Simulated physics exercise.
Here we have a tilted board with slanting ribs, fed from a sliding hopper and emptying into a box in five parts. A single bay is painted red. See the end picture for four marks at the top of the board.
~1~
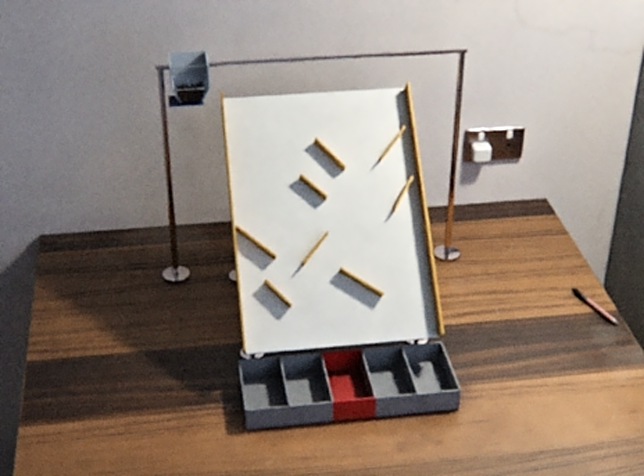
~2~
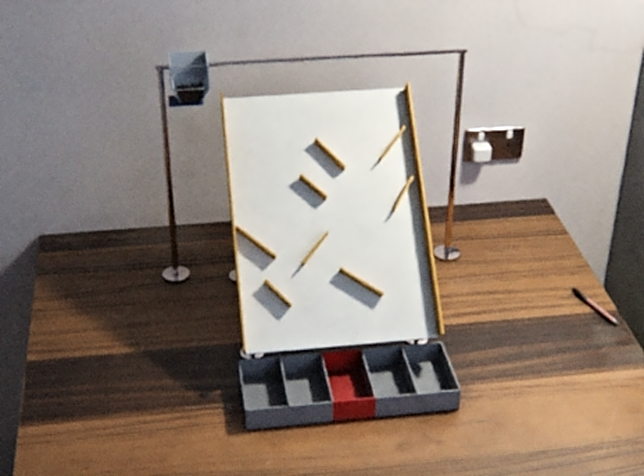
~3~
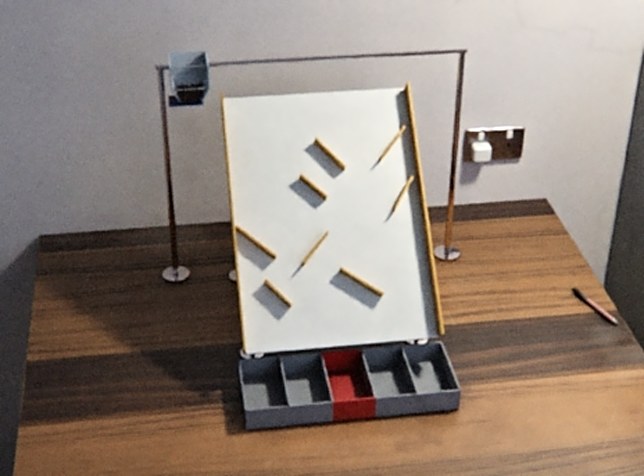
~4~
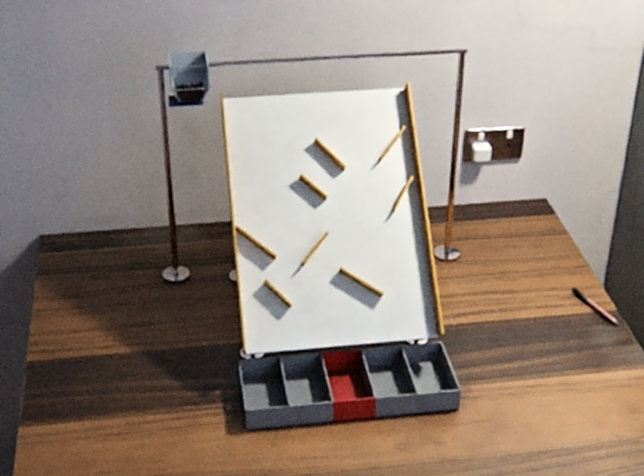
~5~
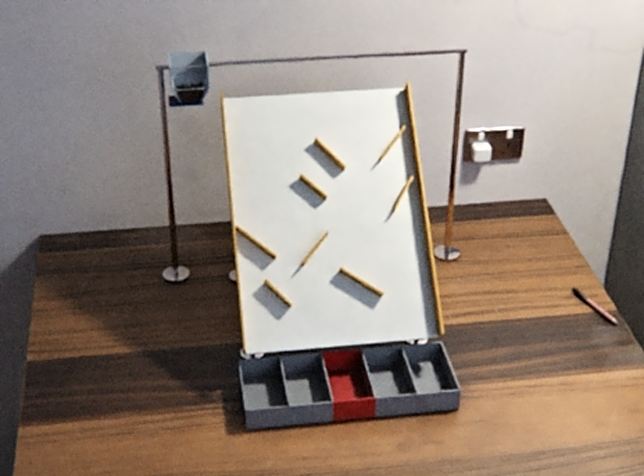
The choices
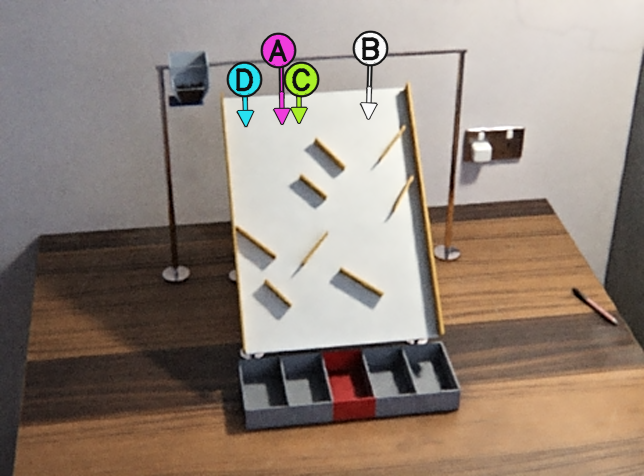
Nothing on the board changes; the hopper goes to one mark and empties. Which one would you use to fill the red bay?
It is D.
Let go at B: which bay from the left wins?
It is the fifth one.
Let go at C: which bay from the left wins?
The fifth from the left.
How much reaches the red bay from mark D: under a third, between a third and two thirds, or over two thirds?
Mark D gives between a third and two thirds.
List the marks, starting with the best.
D, A, C, B.
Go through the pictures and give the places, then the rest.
The first picture shows hopper at (191, 92), allspice berries, door shut.
The second picture shows ribs (315, 138) to (346, 167), (381, 158) to (405, 126), (300, 174) to (328, 196).
The third picture shows ribs (395, 209) to (413, 176), (236, 226) to (276, 256), (304, 263) to (328, 231).
The fourth picture shows ribs (265, 279) to (292, 305), (340, 267) to (384, 294).
The fifth picture shows red bay at (354, 408), number 3 of 5 from the left.
On the marked copy, mark A meets the board at (282, 118); mark B meets the board at (368, 113); mark C meets the board at (299, 117); mark D meets the board at (245, 120).
If A is chosen, about a third in the red bay, about two thirds in other bays.
If B is chosen, a stray few in the red bay, nearly all in other bays, a stray few outside the box.
If C is chosen, about a quarter in the red bay, most in other bays, a stray few outside the box.
If D is chosen, about half in the red bay, about half in other bays, a stray few outside the box.
